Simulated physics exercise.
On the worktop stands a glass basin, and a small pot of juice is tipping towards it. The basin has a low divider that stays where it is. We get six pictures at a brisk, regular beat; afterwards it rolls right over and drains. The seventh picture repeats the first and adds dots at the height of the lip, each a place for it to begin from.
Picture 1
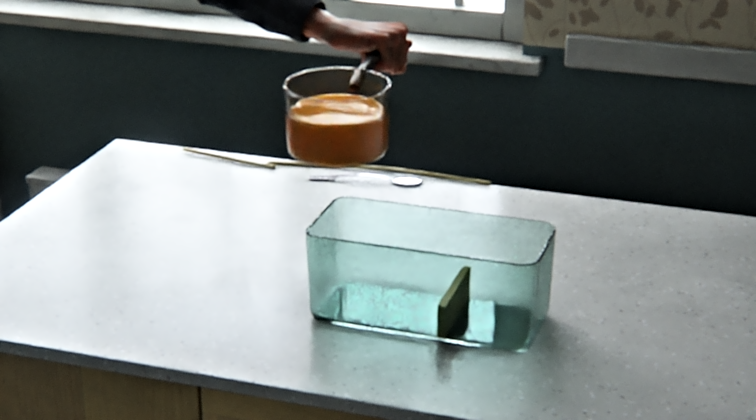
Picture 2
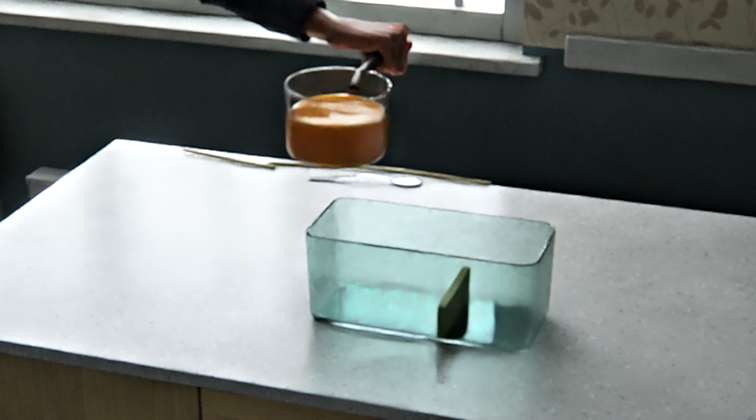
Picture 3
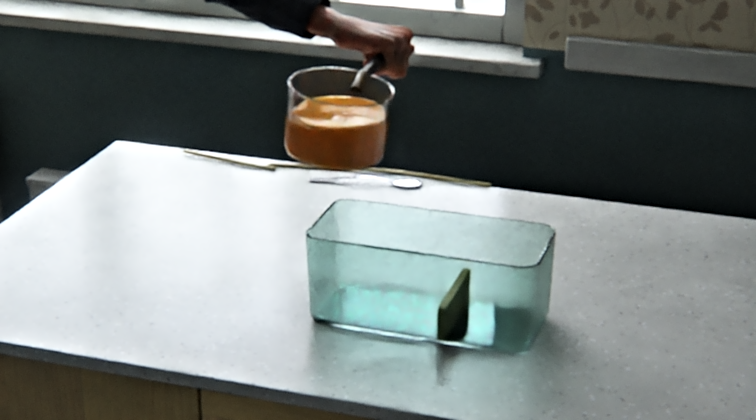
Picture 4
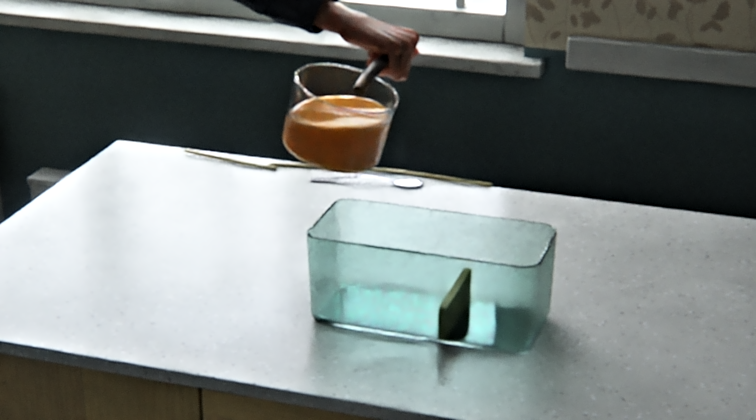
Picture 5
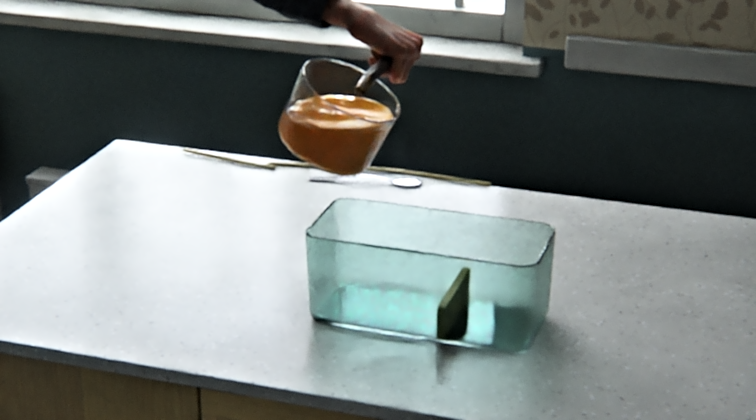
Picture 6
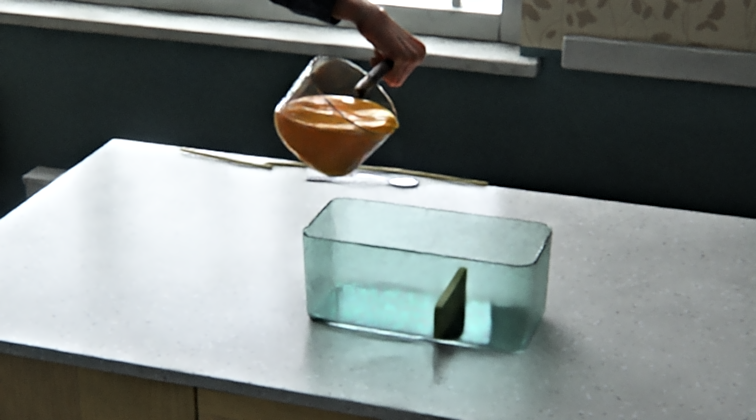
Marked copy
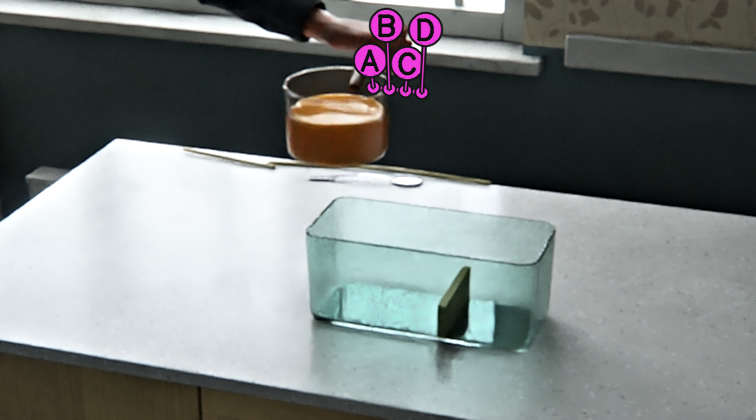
A hand in a dark sleeve holds a small clear pot of orange juice by its handle above a pale grey worktop by a window, seen from slightly above. Below and to the right stands a pale green glass basin with a small dark green wall inside, thin sticks lying behind it. The hand tilts the pot steadily rightward until juice reaches its lip, while the basin stays still.
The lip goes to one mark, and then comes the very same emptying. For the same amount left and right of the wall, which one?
Best: C.
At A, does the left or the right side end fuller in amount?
More ends on the left.
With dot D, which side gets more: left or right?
More ends on the right.
On the marked copy, A at (373, 87); B at (389, 89); C at (405, 90); D at (421, 92).
With A, about 97 % ends left of the wall and 3 % right of it.
With B, about 80 % ends left of the wall and 19 % right of it.
With C, about 51 % ends left of the wall and 49 % right of it.
With D, about 26 % ends left of the wall and 73 % right of it.
